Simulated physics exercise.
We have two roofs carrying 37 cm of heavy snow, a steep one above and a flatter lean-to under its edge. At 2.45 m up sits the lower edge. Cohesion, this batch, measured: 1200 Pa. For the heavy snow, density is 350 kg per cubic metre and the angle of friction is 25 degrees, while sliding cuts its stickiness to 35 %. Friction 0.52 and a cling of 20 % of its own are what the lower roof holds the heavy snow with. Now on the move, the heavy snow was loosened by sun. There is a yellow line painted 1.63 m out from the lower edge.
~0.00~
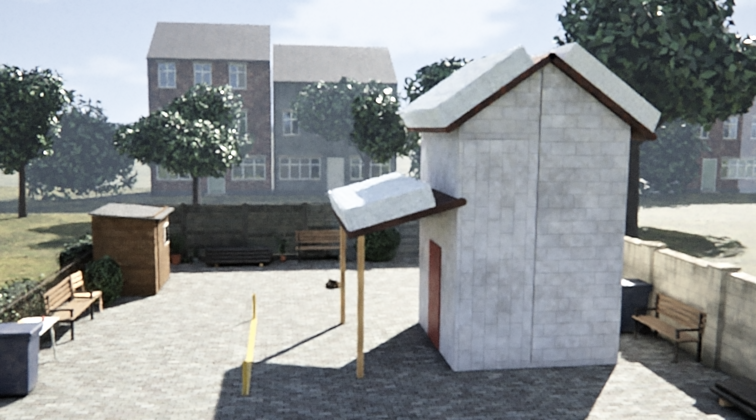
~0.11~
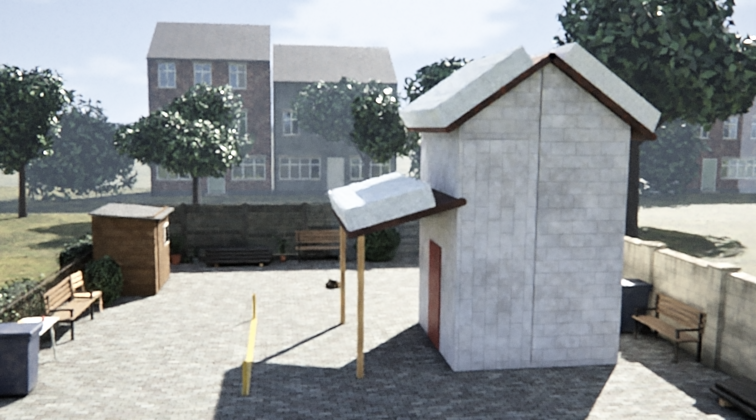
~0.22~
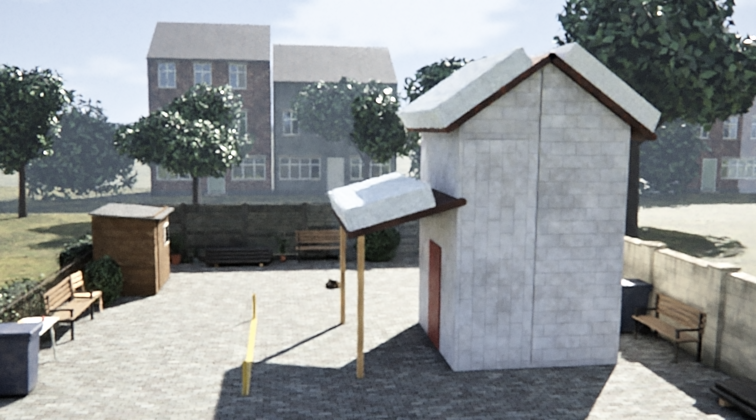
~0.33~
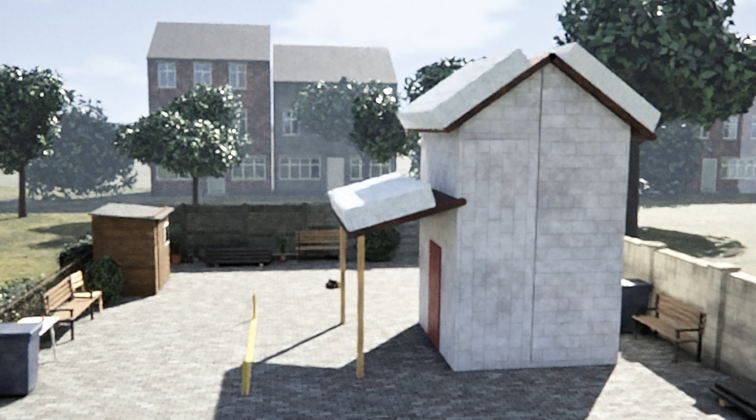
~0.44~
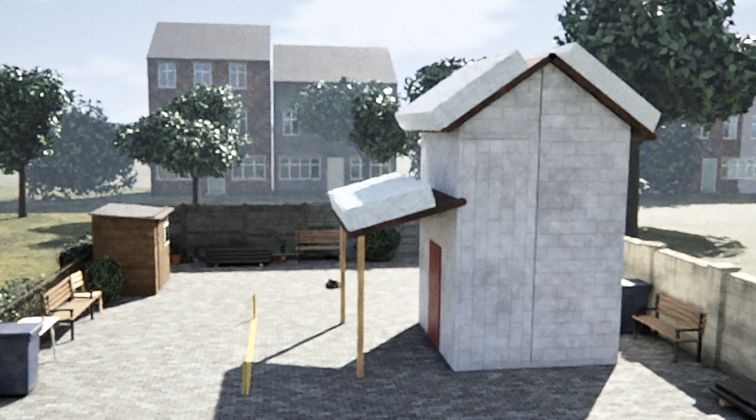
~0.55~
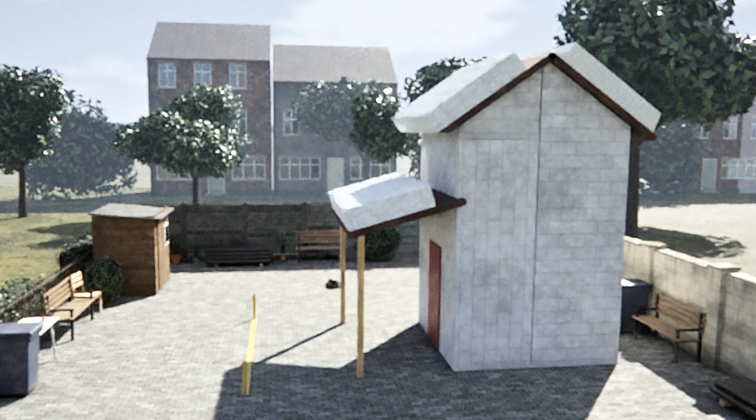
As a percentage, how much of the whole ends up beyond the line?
Roughly 0 %.
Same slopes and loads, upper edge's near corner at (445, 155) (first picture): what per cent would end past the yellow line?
0 %.
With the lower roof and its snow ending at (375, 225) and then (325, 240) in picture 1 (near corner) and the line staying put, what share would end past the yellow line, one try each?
Try 1: 5 %; try 2: 0 %.
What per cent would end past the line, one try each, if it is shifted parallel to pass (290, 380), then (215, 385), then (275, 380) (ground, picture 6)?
One by one: 16 in a hundred, 0 in a hundred, 7 in a hundred.
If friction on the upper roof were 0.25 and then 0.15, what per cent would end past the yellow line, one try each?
It would be 16 % the first time and 20 % the second.
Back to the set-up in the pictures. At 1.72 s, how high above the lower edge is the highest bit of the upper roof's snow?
1.7 m or thereabouts.
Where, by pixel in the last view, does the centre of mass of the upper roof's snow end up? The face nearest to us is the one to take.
Look near (322, 334) in the final picture.
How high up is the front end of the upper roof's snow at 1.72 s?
Close to 3.0 metres, I reckon.
By 1.09 s, none is below the lower edge and 0 % is past the line.
By 1.72 s, none is below the lower edge and 0 % is past the line.
By 2.36 s, none is below the lower edge and 0 % is past the line.
By 3.00 s, 20 % is below the lower edge and 0 % is past the line.
By 6.00 s, at the end, 55 % is below the lower edge and 0 % is past the line.
